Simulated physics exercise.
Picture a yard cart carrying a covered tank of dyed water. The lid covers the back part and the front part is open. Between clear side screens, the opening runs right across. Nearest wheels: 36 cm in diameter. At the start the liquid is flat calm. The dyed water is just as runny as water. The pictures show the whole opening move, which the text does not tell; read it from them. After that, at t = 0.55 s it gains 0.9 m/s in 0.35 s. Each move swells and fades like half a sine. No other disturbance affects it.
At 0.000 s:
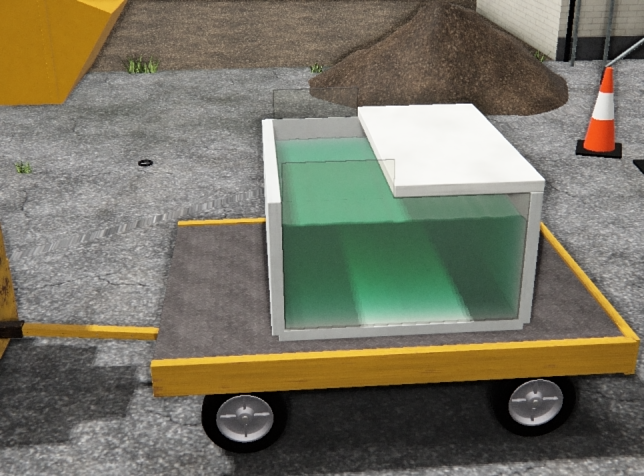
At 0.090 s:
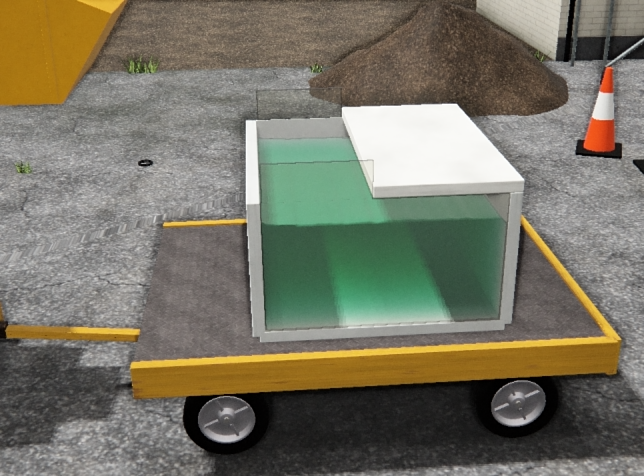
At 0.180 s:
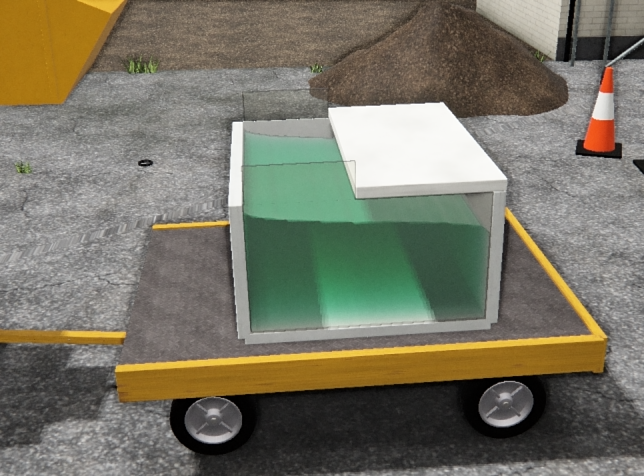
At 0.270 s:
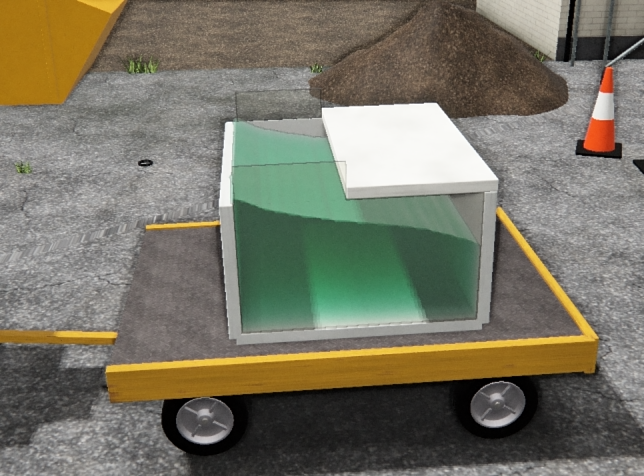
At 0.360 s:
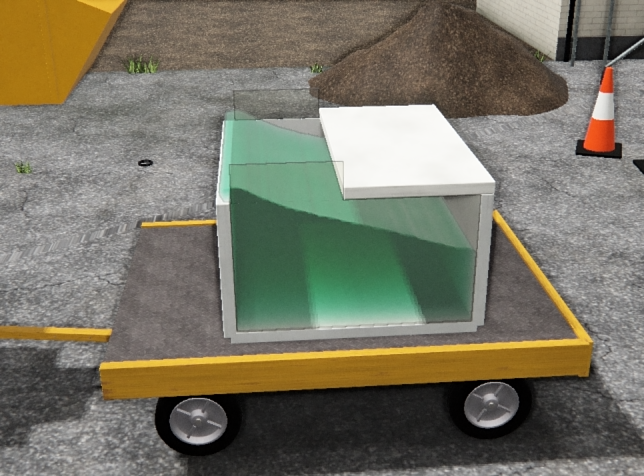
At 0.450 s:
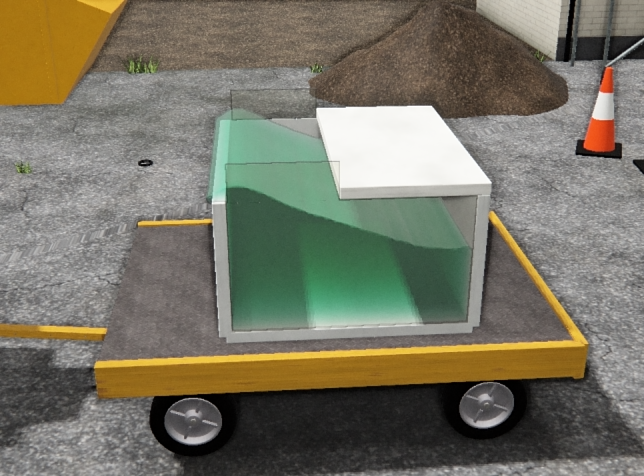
Yellow-edged cart carrying a partly covered tank of green water rolling left and slowing, the water surging up toward the open left end.
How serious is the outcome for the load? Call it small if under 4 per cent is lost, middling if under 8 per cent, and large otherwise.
Small.
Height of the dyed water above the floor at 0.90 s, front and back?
Front level 28 cm, back level 52 cm.
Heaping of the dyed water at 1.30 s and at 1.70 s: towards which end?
It sits at the forward end first, and later at the forward end.
By 0.90 s the surface stands 52 cm at the back and 28 cm at the front; 1 per cent has gone, over the front.
By 1.30 s the surface stands 44 cm at the back and 48 cm at the front; 1 per cent has gone, over the front.
By 1.70 s the surface stands 38 cm at the back and 47 cm at the front; 1 per cent has gone, over the front.
By 3.79 s 1 per cent has gone, over the front, 6 of 470 litres.
